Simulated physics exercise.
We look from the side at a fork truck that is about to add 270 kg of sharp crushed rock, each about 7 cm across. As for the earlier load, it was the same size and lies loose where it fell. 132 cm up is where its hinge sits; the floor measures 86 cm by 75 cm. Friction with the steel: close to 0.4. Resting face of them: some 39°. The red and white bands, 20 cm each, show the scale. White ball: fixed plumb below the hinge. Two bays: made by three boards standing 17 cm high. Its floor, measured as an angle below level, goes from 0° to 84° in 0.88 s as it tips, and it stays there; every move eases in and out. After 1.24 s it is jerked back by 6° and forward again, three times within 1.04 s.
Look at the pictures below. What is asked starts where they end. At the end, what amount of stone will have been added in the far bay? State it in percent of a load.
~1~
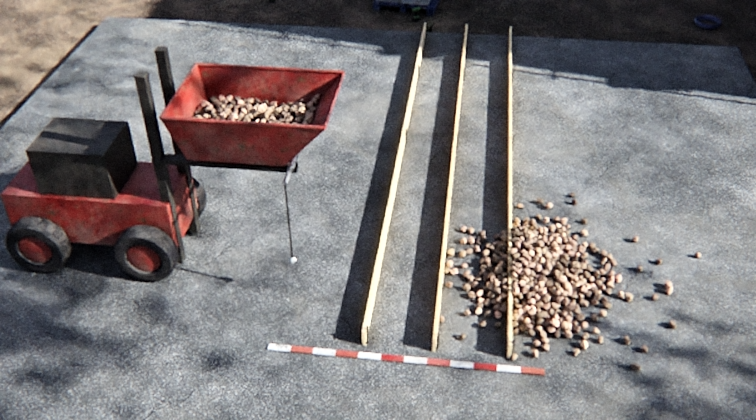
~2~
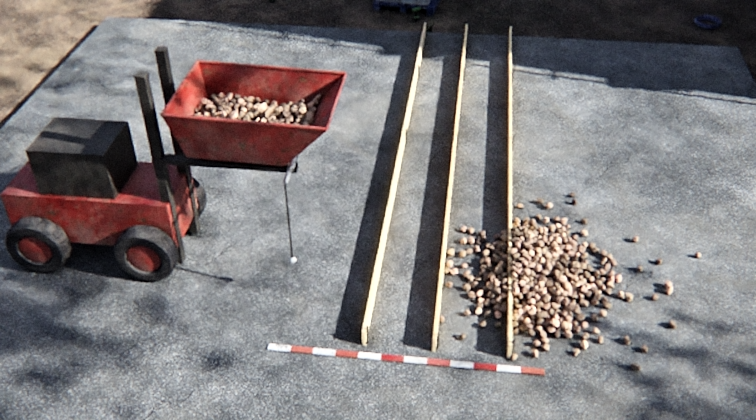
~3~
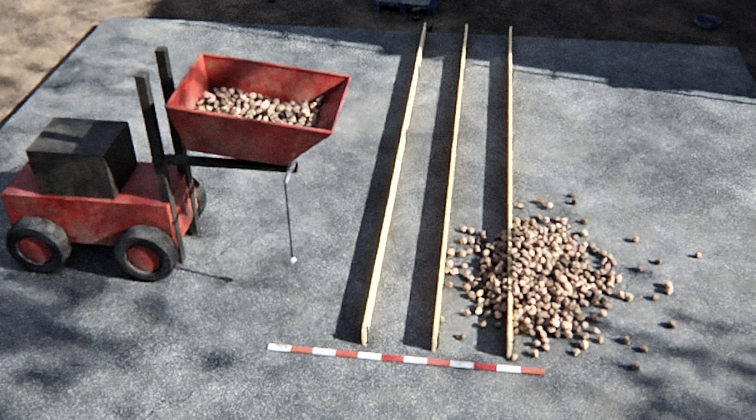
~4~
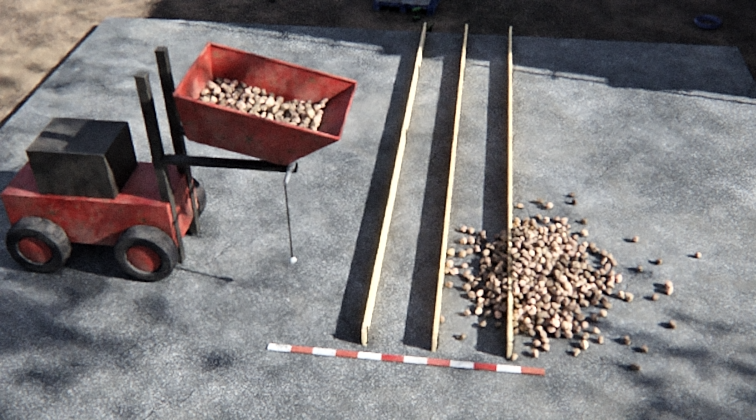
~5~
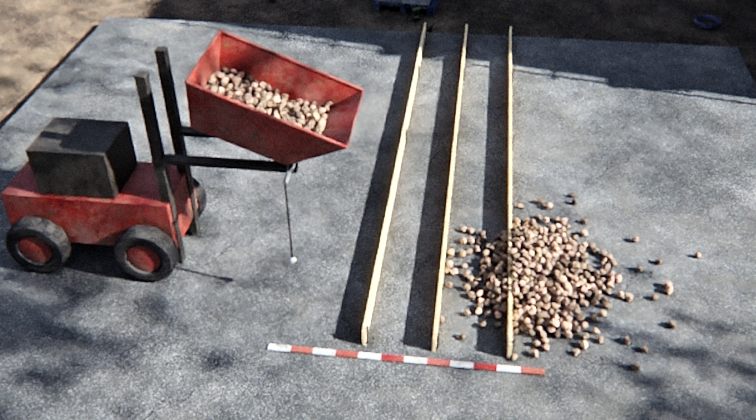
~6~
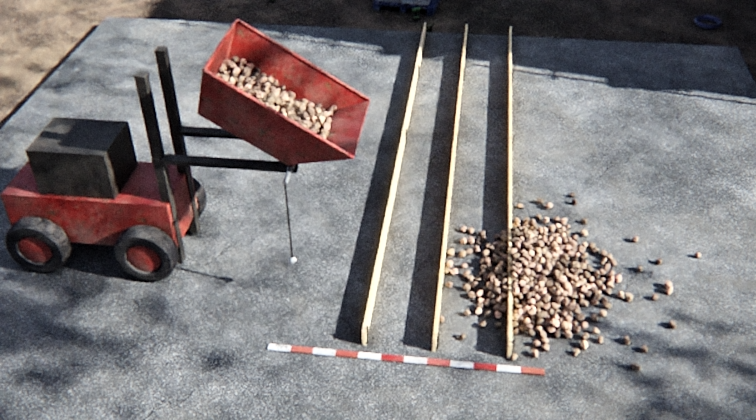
Close to 22 parts in a hundred.
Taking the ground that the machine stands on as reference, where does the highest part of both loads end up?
The top ends up some 30 cm above the ground.
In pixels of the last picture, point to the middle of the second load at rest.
(424, 263).
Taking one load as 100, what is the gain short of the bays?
That comes to about 0 % of a load.
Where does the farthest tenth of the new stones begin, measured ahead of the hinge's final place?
I'd say close to 160 centimetres ahead of it.
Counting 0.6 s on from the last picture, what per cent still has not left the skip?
About 90 per cent.
Then, 0.3 s after the last picture the floor is at 71°; in per cent of one load, 100 in the skip, 17 in the far bay, 83 past the last board; the foremost stones are at (662, 277).
Then, 0.6 s after the last picture the floor is at 84°; in per cent of one load, 91 in the skip, 5 short of the bays, 4 in the near bay, 17 in the far bay, 83 past the last board; the foremost stones are at (662, 277).
Then, 2.4 s after the last picture the floor is at 84°; in per cent of one load, 0 in the skip, 78 in the near bay, 39 in the far bay, 83 past the last board; the foremost stones are at (662, 277).
Then, 4.8 s after the last picture the floor is at 84°; in per cent of one load, 0 in the skip, 78 in the near bay, 39 in the far bay, 83 past the last board; the foremost stones are at (662, 277). Net gain in the far bay, 22.
